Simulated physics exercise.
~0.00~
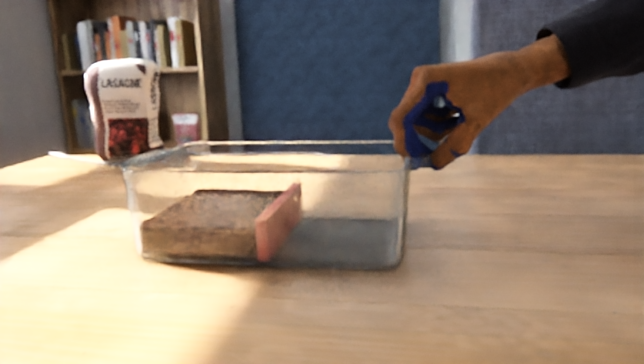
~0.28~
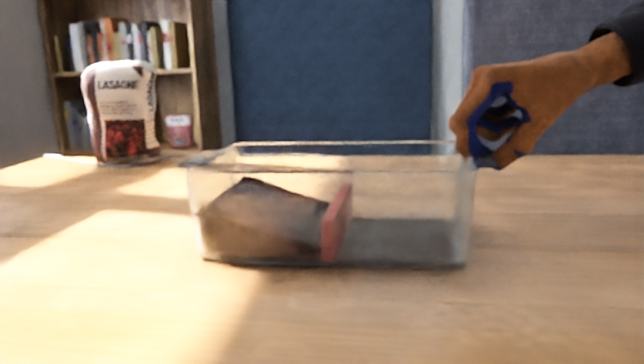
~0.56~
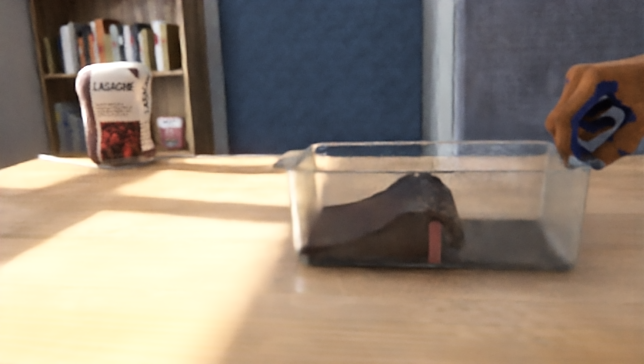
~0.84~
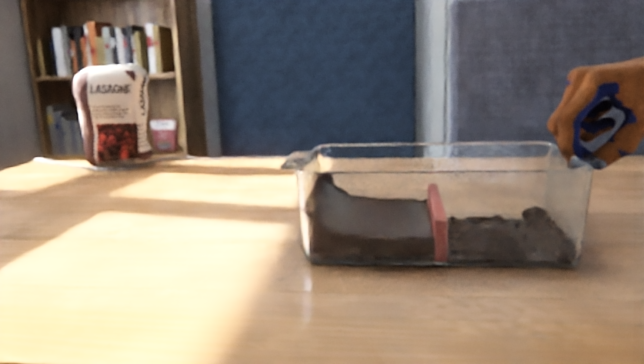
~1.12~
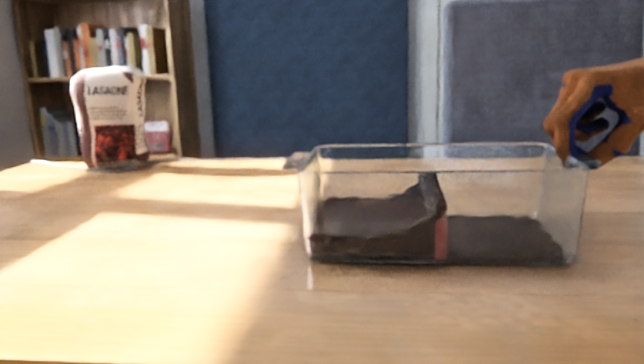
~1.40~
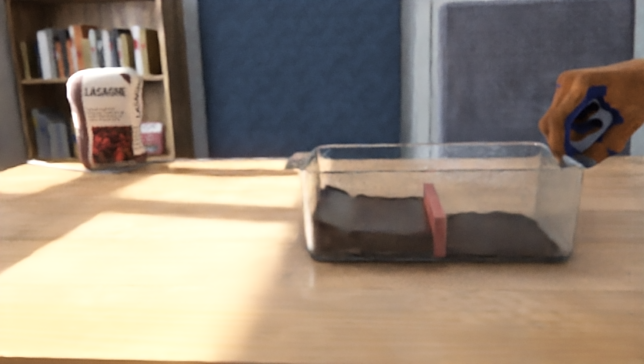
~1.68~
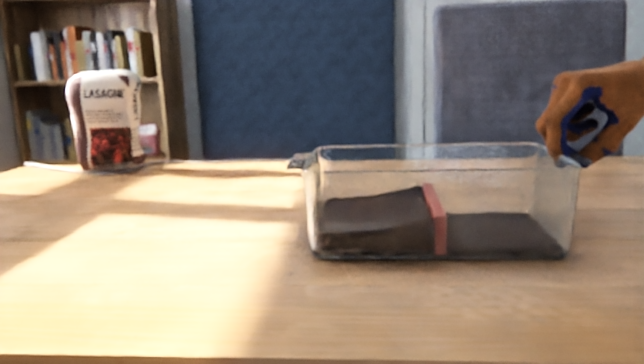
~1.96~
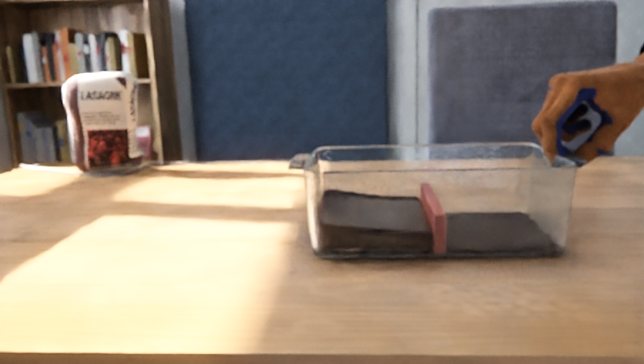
A clear oblong tub with dark coffee left of a red divider is pulled right across a wooden table by a hand gripping a blue handle; the coffee surges and sloshes, some crosses the divider, and it settles on both sides, higher on the left, as the tub rests.
